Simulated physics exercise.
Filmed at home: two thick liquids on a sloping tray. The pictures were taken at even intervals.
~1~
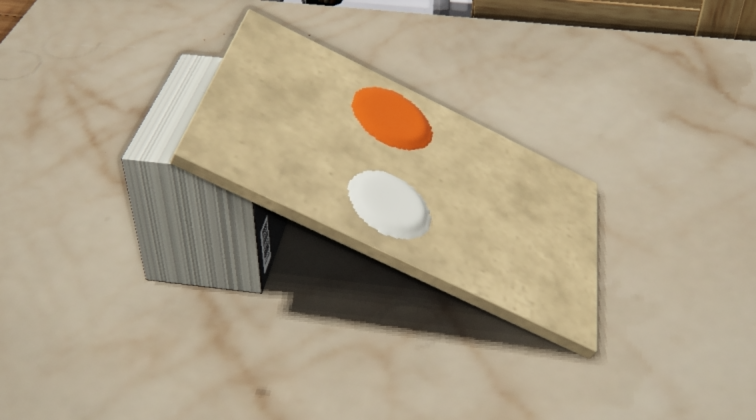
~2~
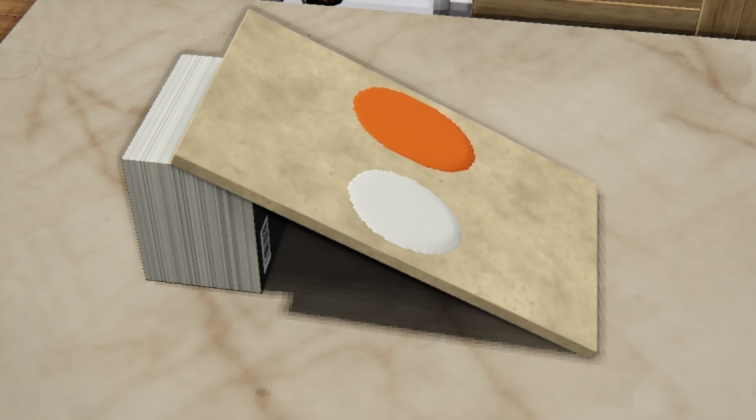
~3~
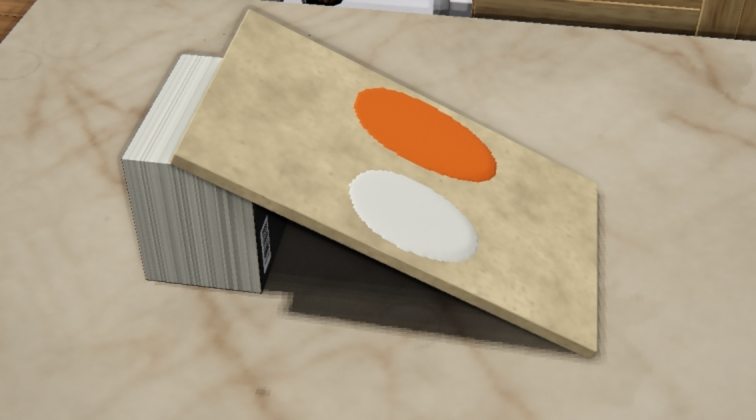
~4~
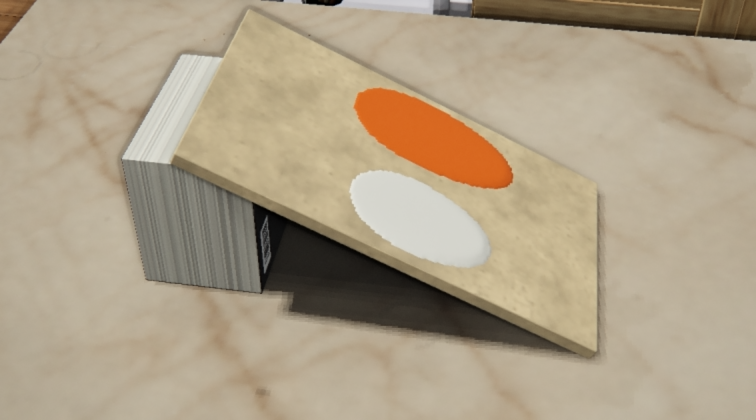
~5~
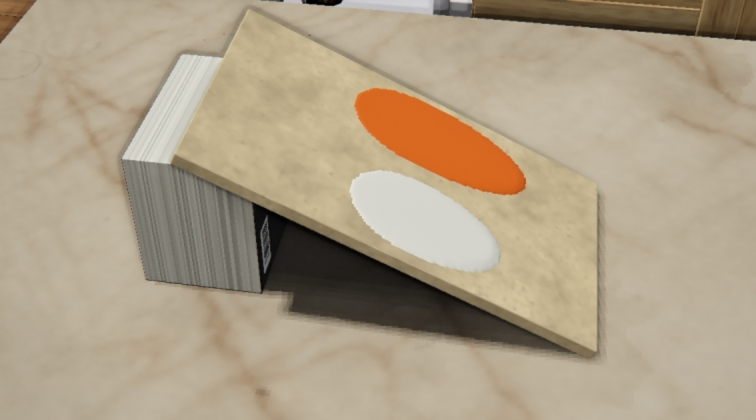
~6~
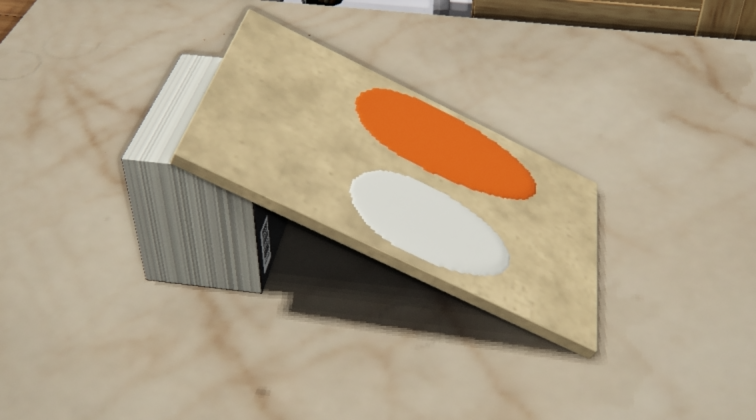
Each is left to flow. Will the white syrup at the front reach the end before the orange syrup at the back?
Most likely the one in the background arrives first.
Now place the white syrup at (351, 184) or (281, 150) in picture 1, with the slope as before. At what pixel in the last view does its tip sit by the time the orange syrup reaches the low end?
Try one: About (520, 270); try two: About (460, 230).
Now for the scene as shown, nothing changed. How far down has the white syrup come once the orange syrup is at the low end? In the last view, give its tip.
Tip position, last frame: Approx. (553, 281) px.
A moment on, the white syrup is three quarters of the way down; the orange syrup is close to the edge.
When it is over, the white syrup is close to the edge; the orange syrup is at the low edge.
